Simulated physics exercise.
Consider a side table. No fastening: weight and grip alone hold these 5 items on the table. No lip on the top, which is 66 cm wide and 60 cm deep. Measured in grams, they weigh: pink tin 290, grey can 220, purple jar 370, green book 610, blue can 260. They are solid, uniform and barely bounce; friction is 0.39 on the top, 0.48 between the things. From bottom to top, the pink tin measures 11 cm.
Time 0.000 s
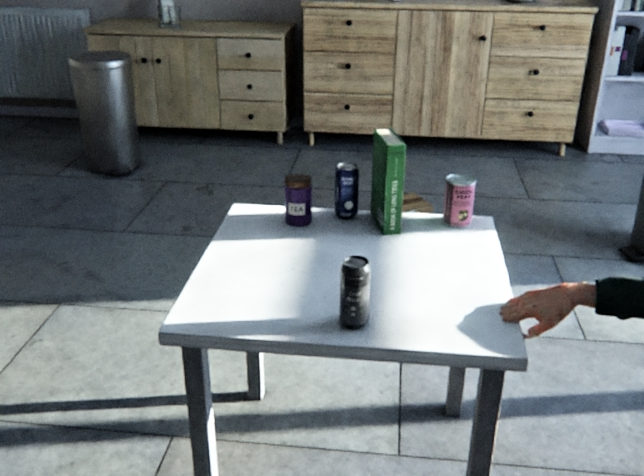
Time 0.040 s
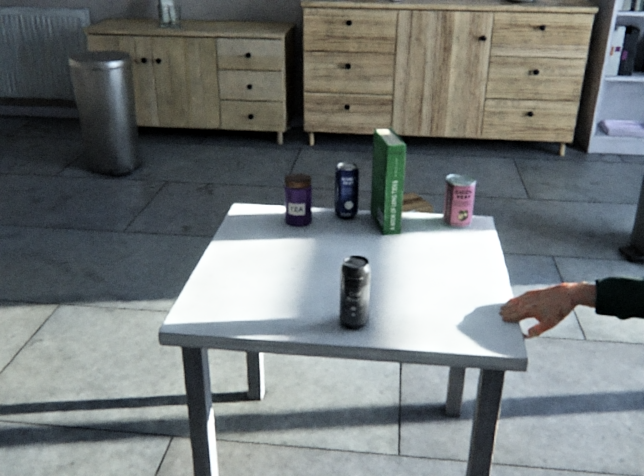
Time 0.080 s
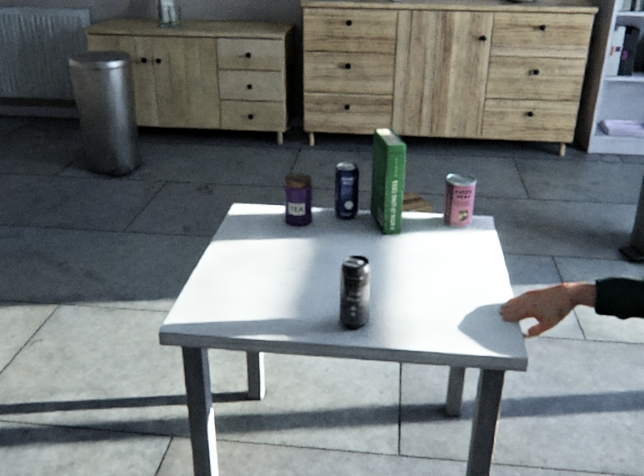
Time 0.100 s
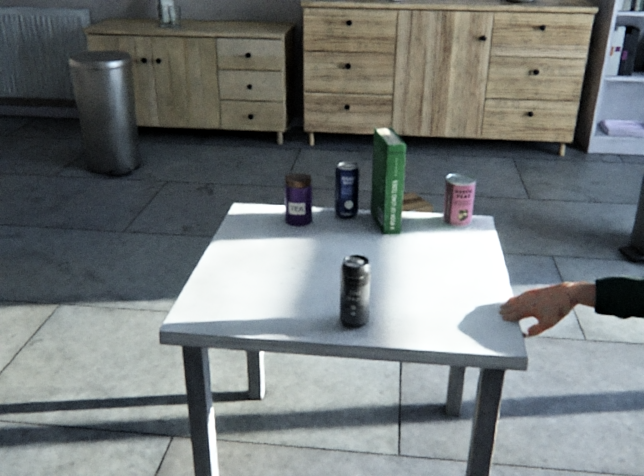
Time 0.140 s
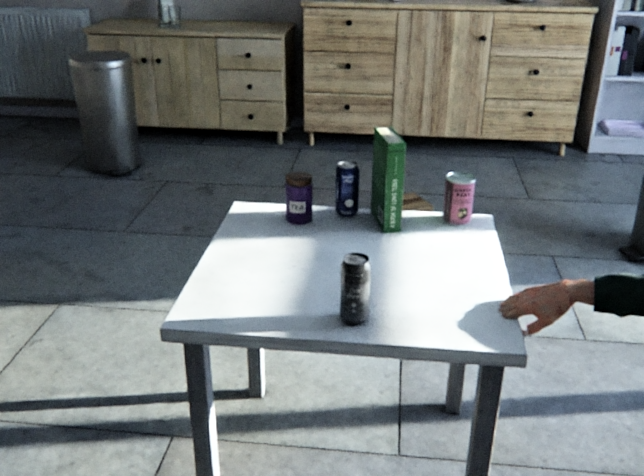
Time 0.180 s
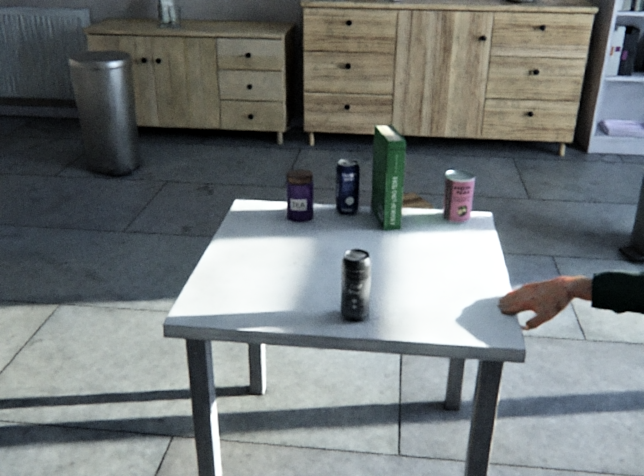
A white side table stands on a grey tiled floor, seen from slightly above, with wooden cabinets and a metal bin behind it. A dark grey can sits near the front, while a purple jar, a blue can, an upright green book and a pink tin line the back. A hand rests at the right edge as the table shifts very slightly, and the camera stays still.
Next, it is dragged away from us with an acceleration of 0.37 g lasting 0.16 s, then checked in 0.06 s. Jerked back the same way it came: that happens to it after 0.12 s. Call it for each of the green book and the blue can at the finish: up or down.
Green book up, blue can down.
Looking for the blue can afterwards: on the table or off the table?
Blue can: Goes out of bounds.
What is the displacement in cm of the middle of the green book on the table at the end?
It ends up around 0 cm from its start.
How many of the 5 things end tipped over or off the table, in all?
Count: 1.
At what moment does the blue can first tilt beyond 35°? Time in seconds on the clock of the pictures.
That comes at close to 0.6 seconds.
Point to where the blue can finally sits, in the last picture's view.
Around pixel (346, 367).
By 0.58 s, table shifted 1 cm; blue can now off the table; green book 2 cm from its spot near (388, 176); grey can 2 cm from its spot.
By 0.88 s, things are still on the move.
When it is over (1.3 s), off the table and tipped over, blue can; the other 4 within 5 cm of the start. In the last view, green book near (387, 181), blue can near (346, 367).
